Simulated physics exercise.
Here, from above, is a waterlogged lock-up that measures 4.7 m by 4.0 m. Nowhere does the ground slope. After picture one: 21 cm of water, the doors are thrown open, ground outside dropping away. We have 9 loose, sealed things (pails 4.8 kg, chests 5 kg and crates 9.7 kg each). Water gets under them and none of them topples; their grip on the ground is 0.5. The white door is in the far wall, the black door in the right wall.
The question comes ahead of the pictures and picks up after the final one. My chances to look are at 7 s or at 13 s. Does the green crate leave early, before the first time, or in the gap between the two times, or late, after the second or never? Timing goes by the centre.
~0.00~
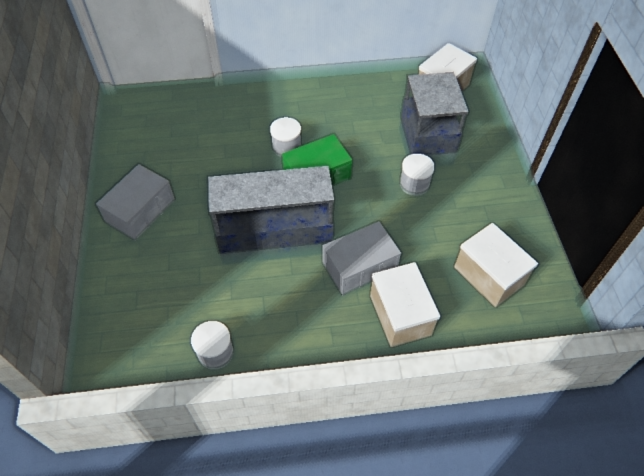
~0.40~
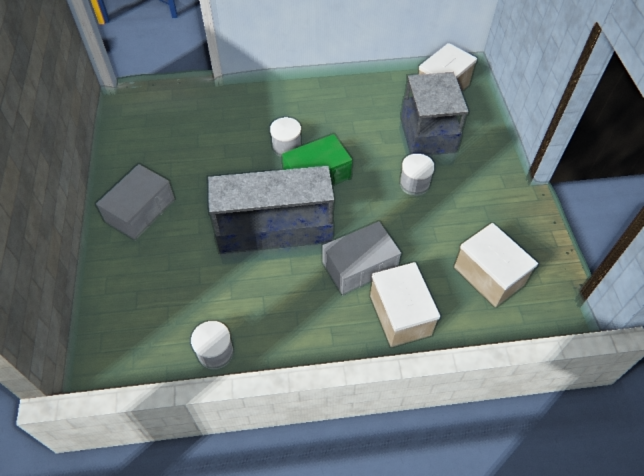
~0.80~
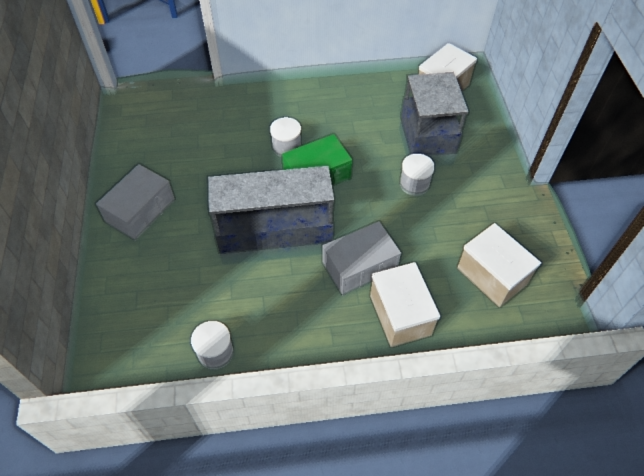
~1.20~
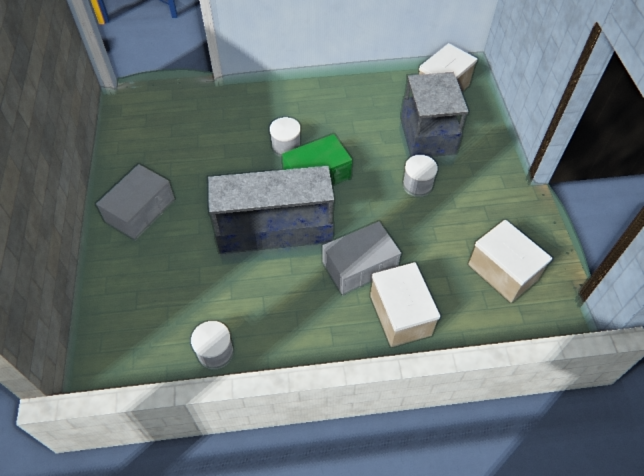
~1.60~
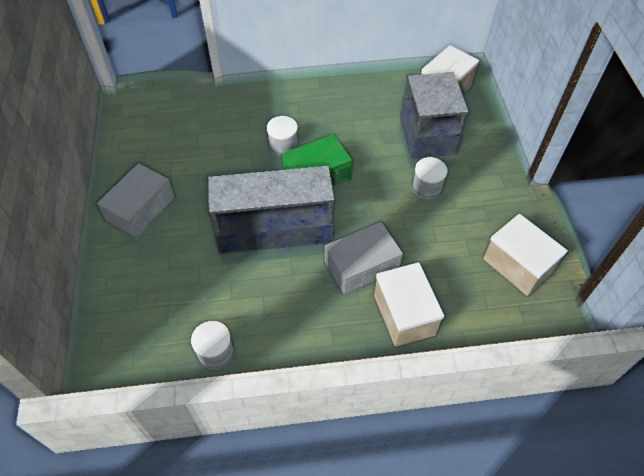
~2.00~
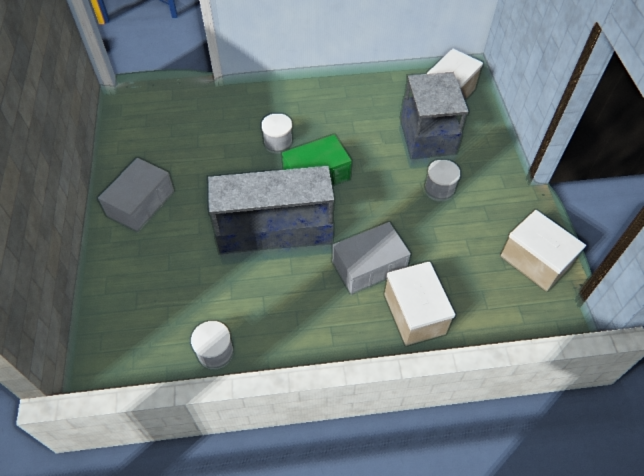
Late.
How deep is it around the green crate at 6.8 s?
12 cm or so.
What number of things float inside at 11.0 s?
By my count, 3.
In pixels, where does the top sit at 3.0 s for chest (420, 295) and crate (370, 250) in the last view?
Roughly (459, 292), then roughly (400, 246).
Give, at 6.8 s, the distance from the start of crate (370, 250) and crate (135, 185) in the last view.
Going in order, that's 120 cm then 150 cm.
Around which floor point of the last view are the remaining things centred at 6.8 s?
I'd say about (346, 198) in the last view.
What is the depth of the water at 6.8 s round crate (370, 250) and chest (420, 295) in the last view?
Depth approx. 12 cm / 11 cm.
After 3.0 s the green crate is near (317, 159), 0.0 m from its start, afloat; 1 of 9 are out; 8 afloat.
After 6.8 s the green crate is near (326, 159), 0.1 m from its start, afloat; 2 of 9 are out; 7 afloat.
After 11.0 s the green crate is near (320, 170), 0.1 m from its start, afloat; 6 of 9 are out; 3 afloat.
After 15.0 s the green crate is near (330, 164), 0.1 m from its start, afloat; 7 of 9 are out; 2 afloat.
